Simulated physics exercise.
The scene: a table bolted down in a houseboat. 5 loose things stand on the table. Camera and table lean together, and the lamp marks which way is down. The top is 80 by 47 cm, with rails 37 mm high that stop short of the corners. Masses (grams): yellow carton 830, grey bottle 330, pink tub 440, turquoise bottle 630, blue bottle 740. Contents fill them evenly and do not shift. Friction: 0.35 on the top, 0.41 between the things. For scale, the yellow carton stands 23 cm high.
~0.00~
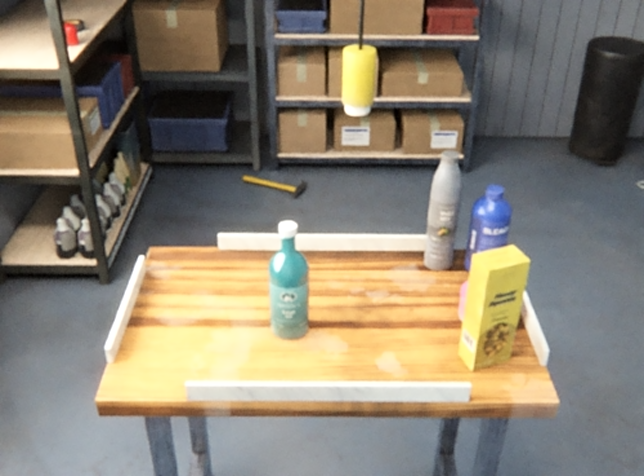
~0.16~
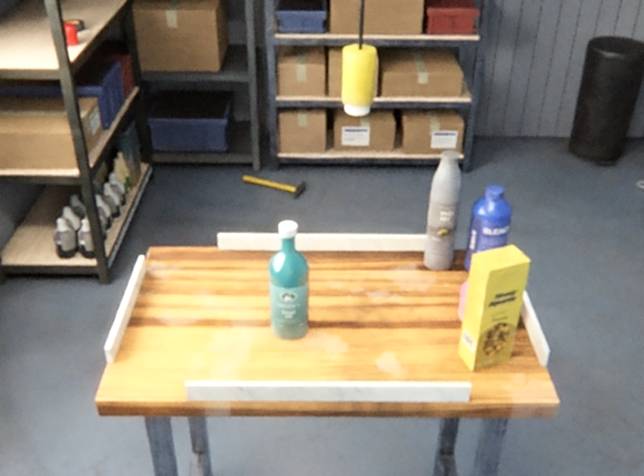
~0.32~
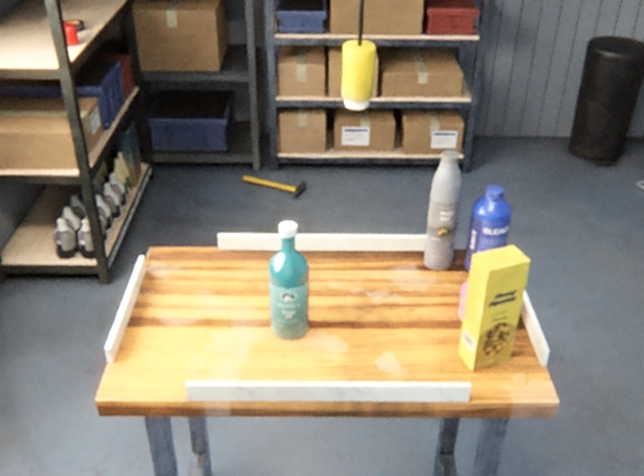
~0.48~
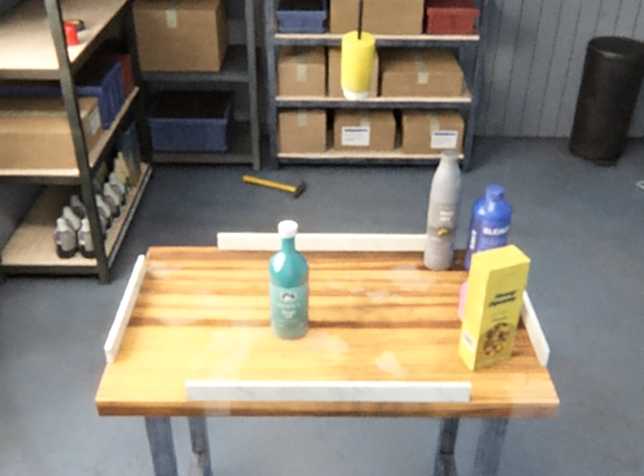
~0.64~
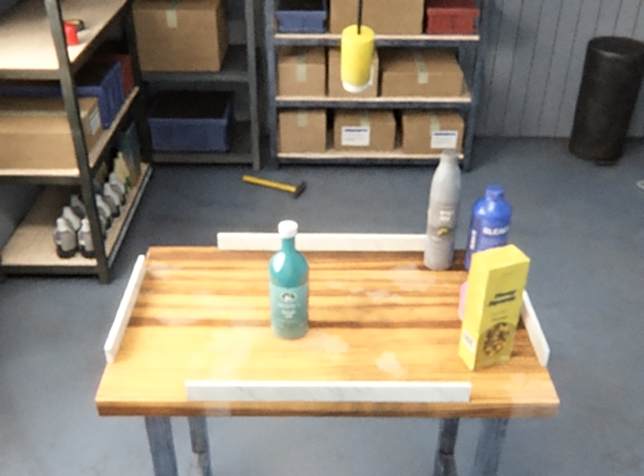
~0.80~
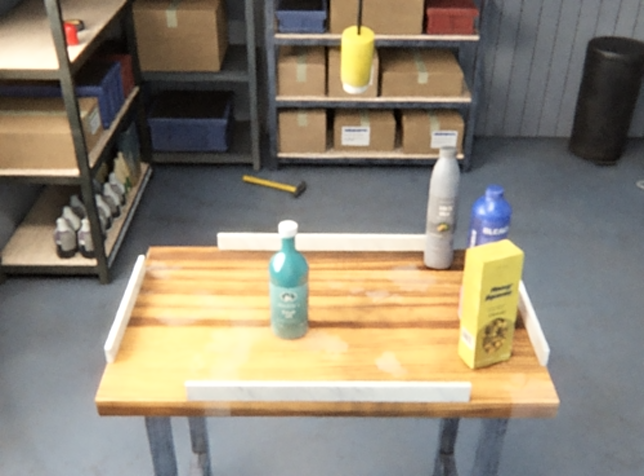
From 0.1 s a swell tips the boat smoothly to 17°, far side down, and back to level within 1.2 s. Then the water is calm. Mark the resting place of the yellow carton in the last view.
Resting place of the yellow carton: (405, 308).
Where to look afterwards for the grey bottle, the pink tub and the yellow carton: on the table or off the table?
The grey bottle ends off the table; the pink tub ends on the table; the yellow carton is still on the table.
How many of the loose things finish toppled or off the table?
In all, 2.
After 1.20 s, floor tilted 1°, far side down; grey bottle now off the table; yellow carton on its side near (440, 298).
After 1.40 s, boat level; yellow carton on its side near (407, 308).
In the end (1.8 s), off the table, grey bottle; toppled on the table, yellow carton; the other 3 under 5 cm from the start. In the last view, yellow carton near (405, 308).
